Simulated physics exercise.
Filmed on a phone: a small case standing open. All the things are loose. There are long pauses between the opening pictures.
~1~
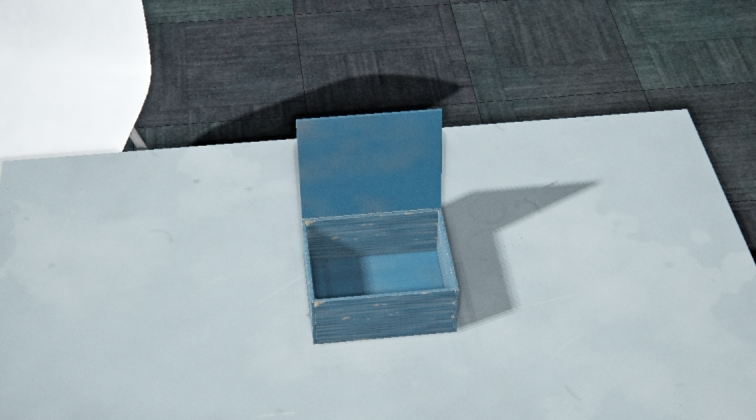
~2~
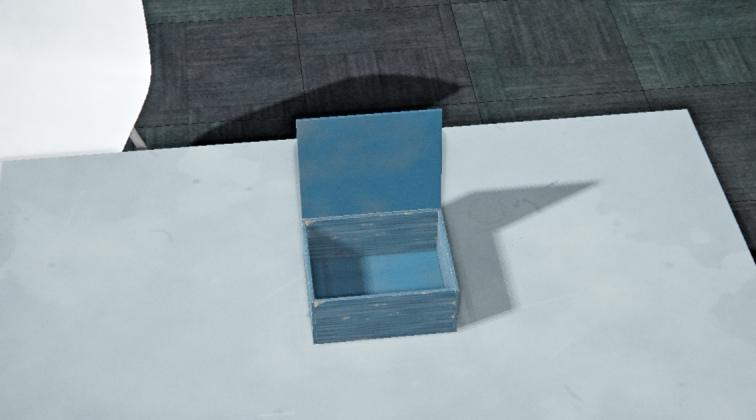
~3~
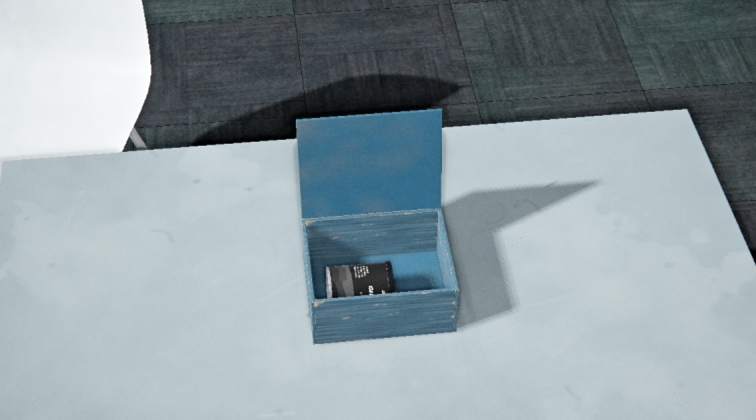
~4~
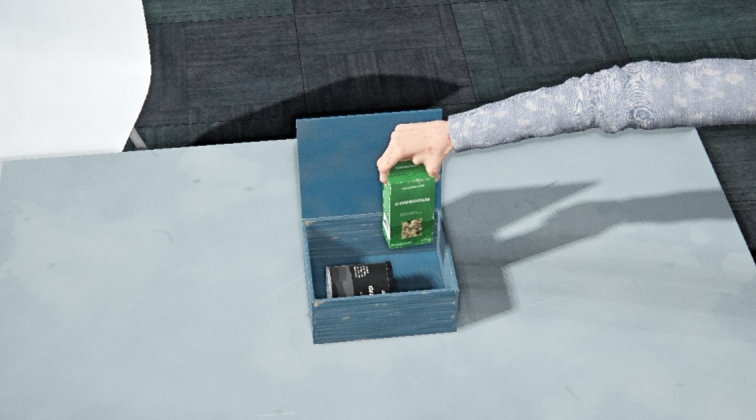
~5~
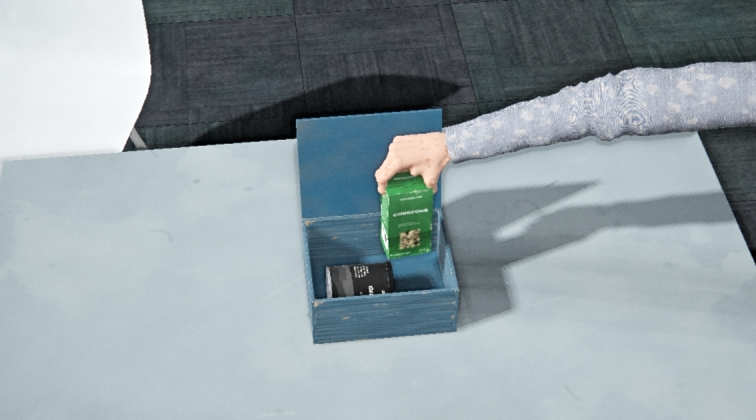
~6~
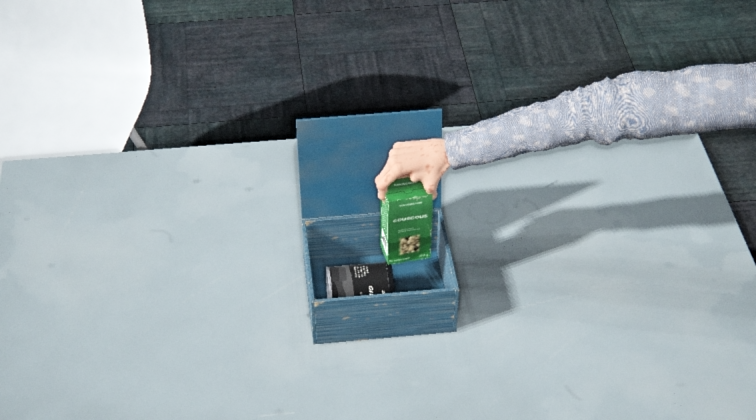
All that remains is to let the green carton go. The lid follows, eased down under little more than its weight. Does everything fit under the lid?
In the end the lid is held up.
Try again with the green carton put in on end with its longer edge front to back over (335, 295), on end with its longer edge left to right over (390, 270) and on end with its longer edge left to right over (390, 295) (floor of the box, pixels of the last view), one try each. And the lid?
First try: It stays ajar; second try: It is held up; third try: It will not close.
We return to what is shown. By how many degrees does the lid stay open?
About 90°.
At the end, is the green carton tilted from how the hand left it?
The green carton ends up tilted.
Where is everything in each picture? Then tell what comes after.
In the first picture, the last thing is not in view yet.
In the second picture, the last thing is not in view yet.
In the third picture, the last thing is not in view yet; black tin (360, 287).
The fourth picture shows on its way; green carton (408, 204); black tin (360, 287).
The fifth picture shows on its way; green carton (406, 214); black tin (360, 287).
The sixth picture shows in place under the hand; green carton (406, 220); black tin (360, 287).
Then, 0.30 s after the last picture, green carton tipped 49° from how it was near (419, 235); black tin rolled a little.
Then, 0.90 s after the last picture, lid starting down; green carton tipped 51° from how it was near (414, 238); black tin rolled a little.
At rest, lid 90° above the rim; tipped over in the box, green carton; black tin in place. Seen from the same camera at the end, green carton near (415, 239).
